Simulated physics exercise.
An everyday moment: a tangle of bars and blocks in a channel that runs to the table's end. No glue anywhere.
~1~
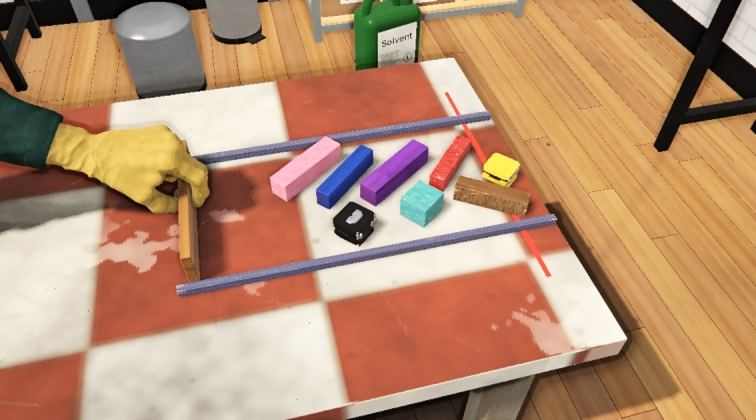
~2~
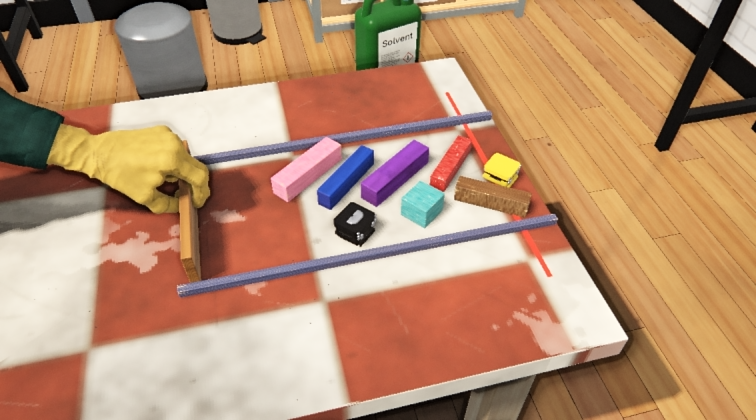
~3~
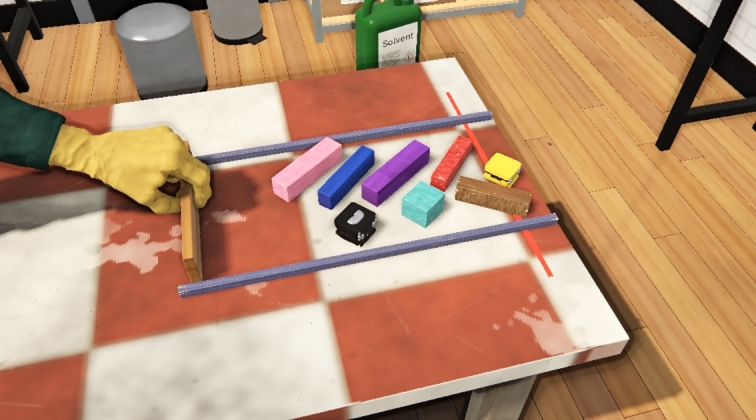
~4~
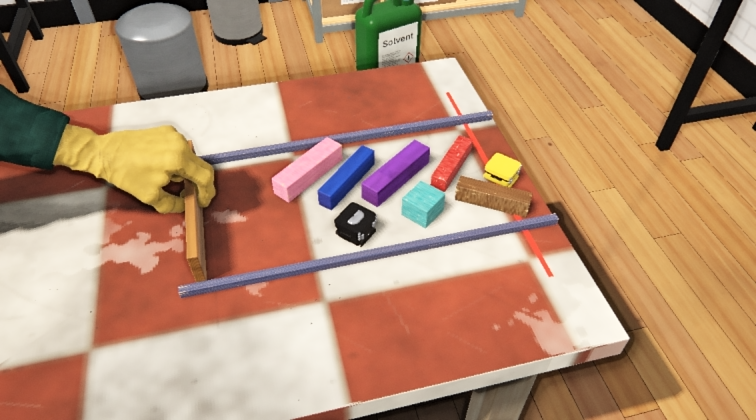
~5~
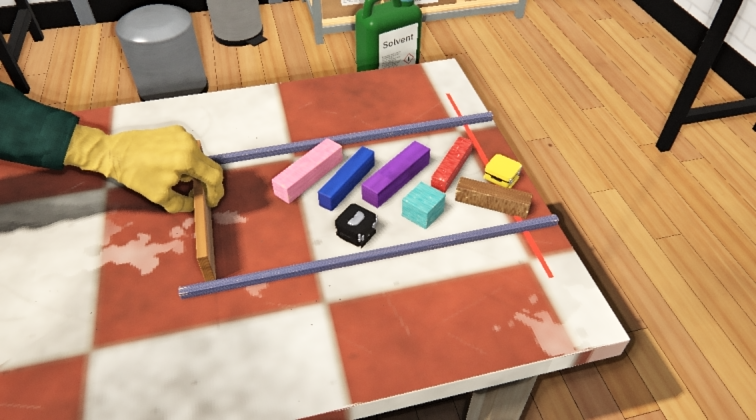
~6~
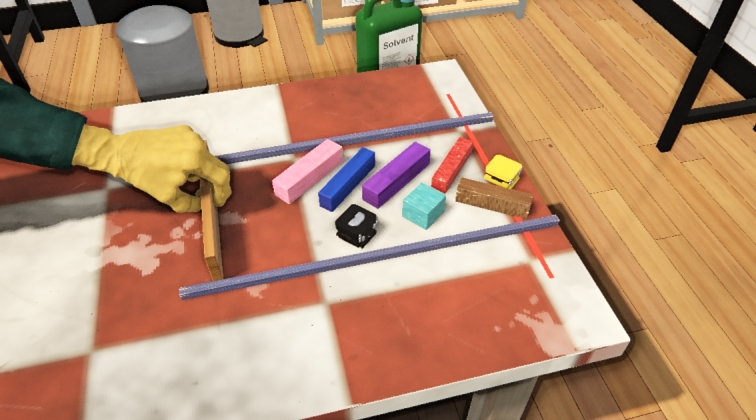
In a room with a wooden floor, a table with a red and white checkered top is seen from above at an angle by a still camera. Two bluish rails flank pink, blue, purple, red and brown bars, a teal block and small black and yellow objects, near a red line at right. A yellow-gloved hand at left holds a wooden board upright, barely moving, then slides it slightly right, touching nothing else.
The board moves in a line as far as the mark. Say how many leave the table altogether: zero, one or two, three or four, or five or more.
The number that fall off is five or more.
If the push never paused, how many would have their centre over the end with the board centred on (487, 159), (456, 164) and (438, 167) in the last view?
Past the end: 5, 3 and 0.
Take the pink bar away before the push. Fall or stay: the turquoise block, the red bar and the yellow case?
The turquoise block is lost, the red bar falls, the yellow case drops off.
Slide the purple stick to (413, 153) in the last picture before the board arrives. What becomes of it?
The purple stick is lost.
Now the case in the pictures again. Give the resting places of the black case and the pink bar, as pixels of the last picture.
The black case at (534, 200), the pink bar at (505, 133).
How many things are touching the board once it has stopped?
It touches 3.
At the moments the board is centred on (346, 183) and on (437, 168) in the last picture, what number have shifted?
First 4, then 8.
A little later, none off yet; yellow case at rest near (503, 173); brown bar at rest near (494, 198); red bar at rest near (453, 165).
Next, none off yet; yellow case at rest near (503, 173); brown bar shifted a little near (514, 197); red bar shifted a little near (483, 163).
When it is over, the number that fall off is five or more; down, purple stick, turquoise block, red bar, brown bar and yellow case.
